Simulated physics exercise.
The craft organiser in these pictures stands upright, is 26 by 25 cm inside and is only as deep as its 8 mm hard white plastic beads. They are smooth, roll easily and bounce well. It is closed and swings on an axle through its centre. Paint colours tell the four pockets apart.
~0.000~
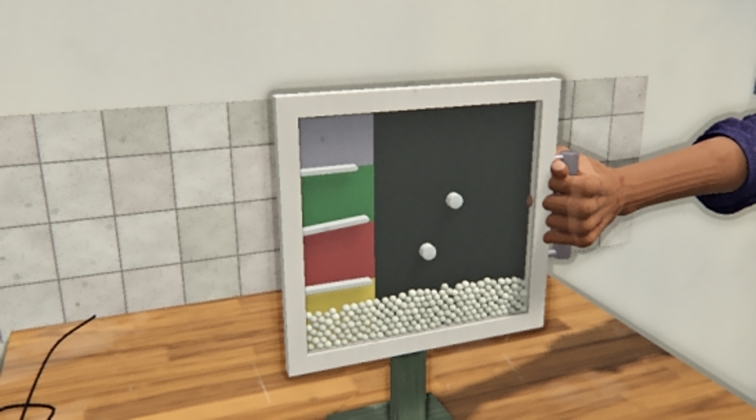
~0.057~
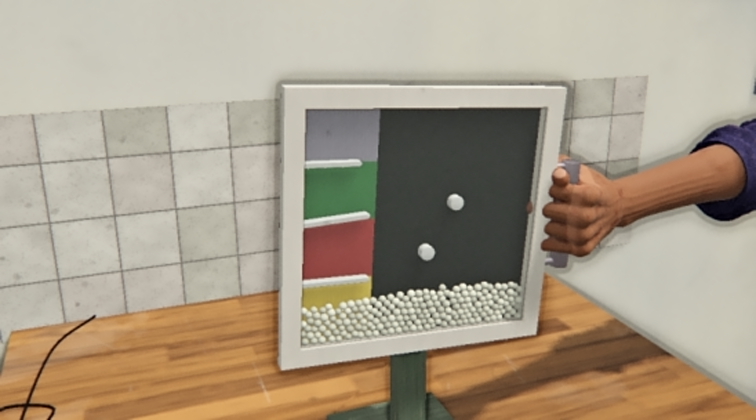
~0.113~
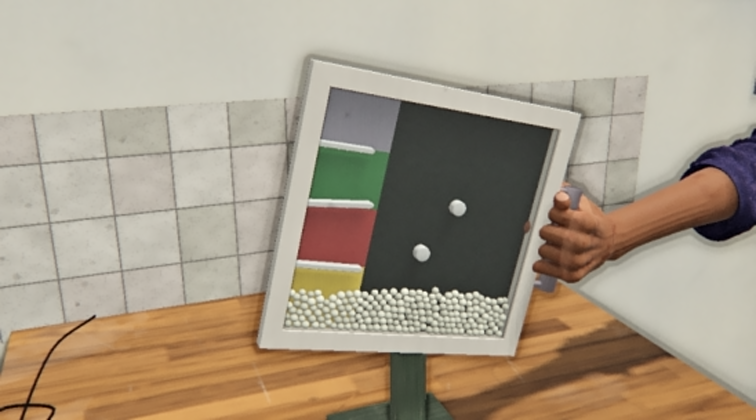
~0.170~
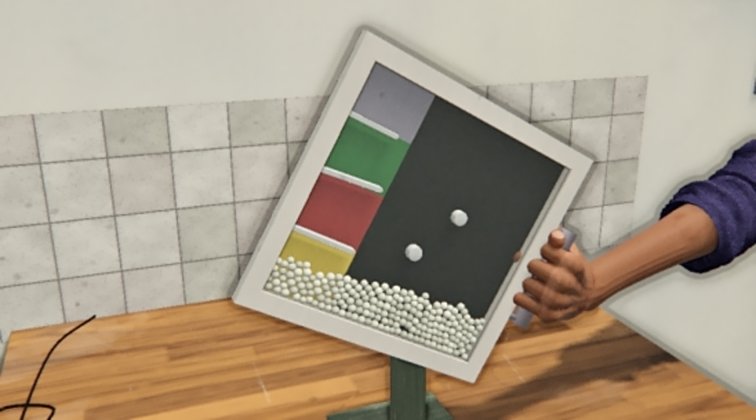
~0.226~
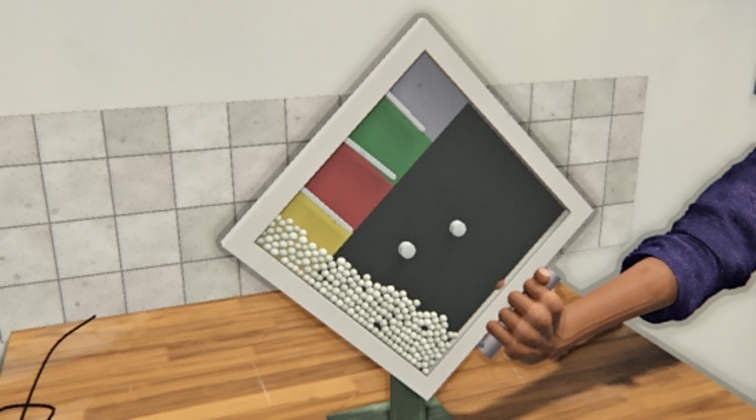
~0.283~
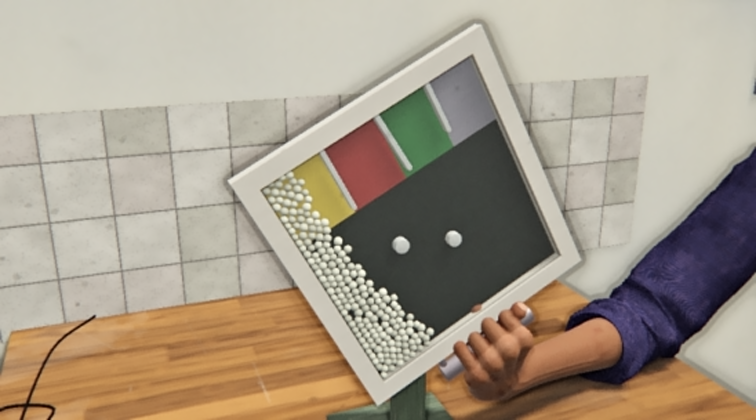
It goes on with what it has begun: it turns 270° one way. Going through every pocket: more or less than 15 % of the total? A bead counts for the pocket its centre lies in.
Red pocket less, green pocket more, yellow pocket less, grey pocket more than 15 %.
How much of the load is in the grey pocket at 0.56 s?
About 0 per cent.
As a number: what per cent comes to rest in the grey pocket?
Some 35 per cent.
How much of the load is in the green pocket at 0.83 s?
Some 5 per cent.
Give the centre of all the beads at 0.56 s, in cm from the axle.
Some 7 cm left and 6 cm below.
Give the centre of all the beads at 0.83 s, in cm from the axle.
Some 6 cm left and 8 cm below.
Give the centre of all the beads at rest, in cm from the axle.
Some 6 cm left and 8 cm below.
After 0.56 s, it stands 143° clockwise; the beads' middle is 7 cm left of and 6 cm below the centre; nothing in the marked areas.
After 0.83 s, it has come round 221° clockwise; the beads' middle is 6 cm left of and 8 cm below the centre; green 5 %, grey 30 %.
After 1.07 s, it has come round 270° clockwise; the beads' middle is 8 cm left of and 6 cm below the centre; green 30 %, grey 35 %.
At rest by 2.2 s, it has come round 270° clockwise; red 10 %, green 35 %, yellow 0 %, grey 35 %, elsewhere 20 %.
